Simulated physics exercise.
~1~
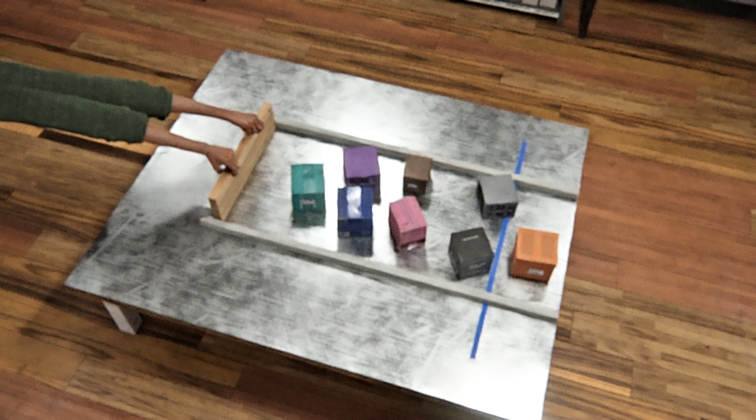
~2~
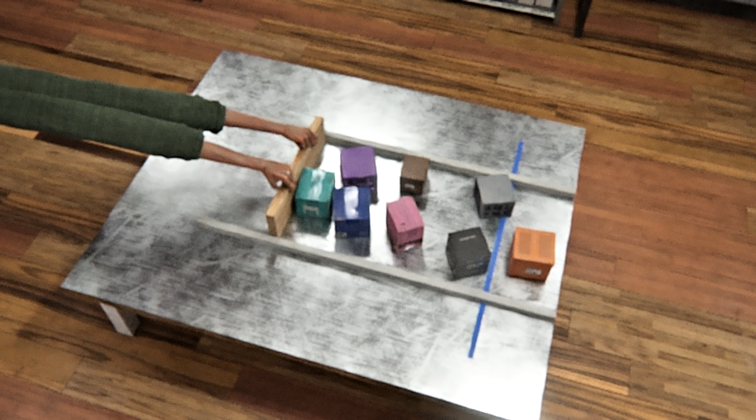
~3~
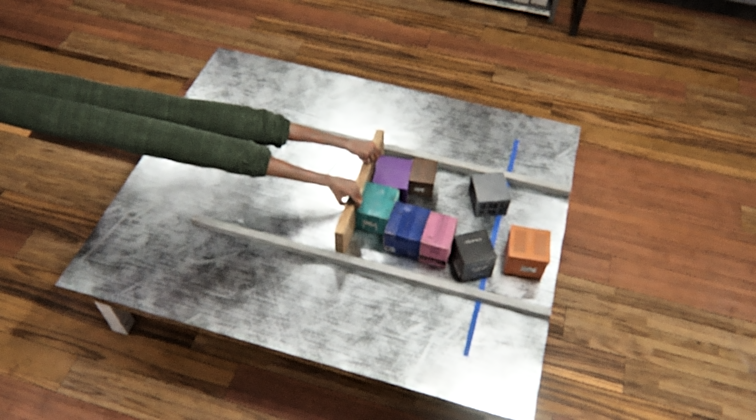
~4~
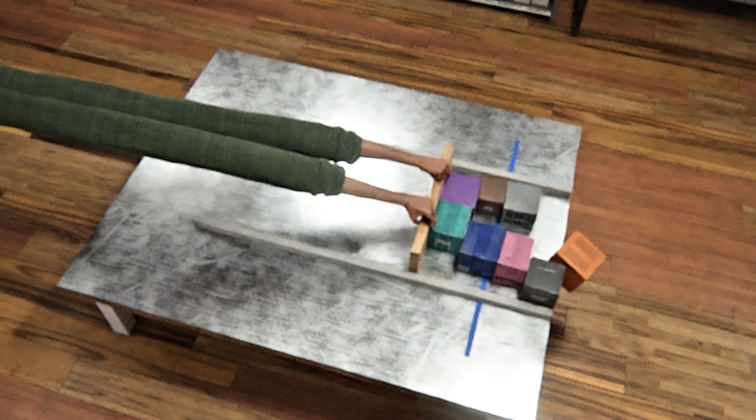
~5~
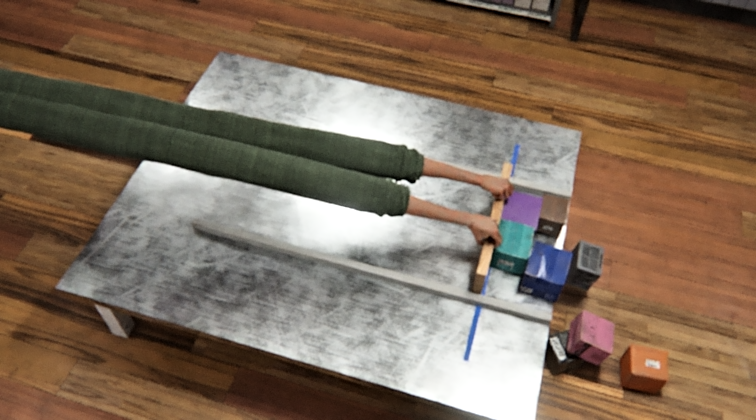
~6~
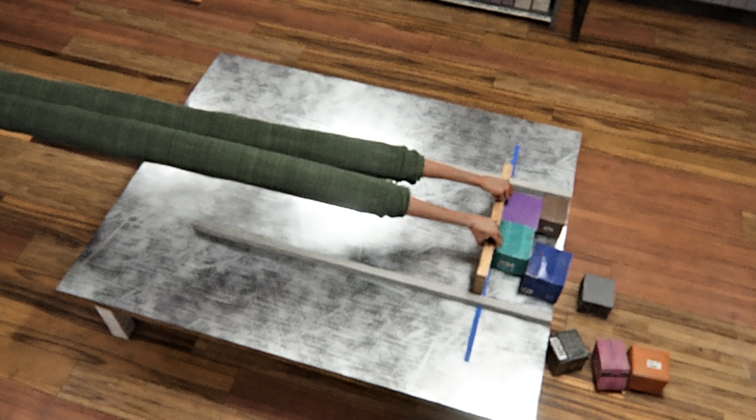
To begin with, two hands in dark green sleeves hold a wooden plank upright at the left of a metallic tabletop, with eight coloured boxes scattered between two rails and a blue tape line near the right end. The hands push the plank right until it meets the turquoise box, and the boxes bunch together as they slide along. The orange box tips over the edge first, then the black, pink and grey ones drop too. The plank stops at the tape, leaving the turquoise, blue, purple and brown boxes on the table and four on the floor.
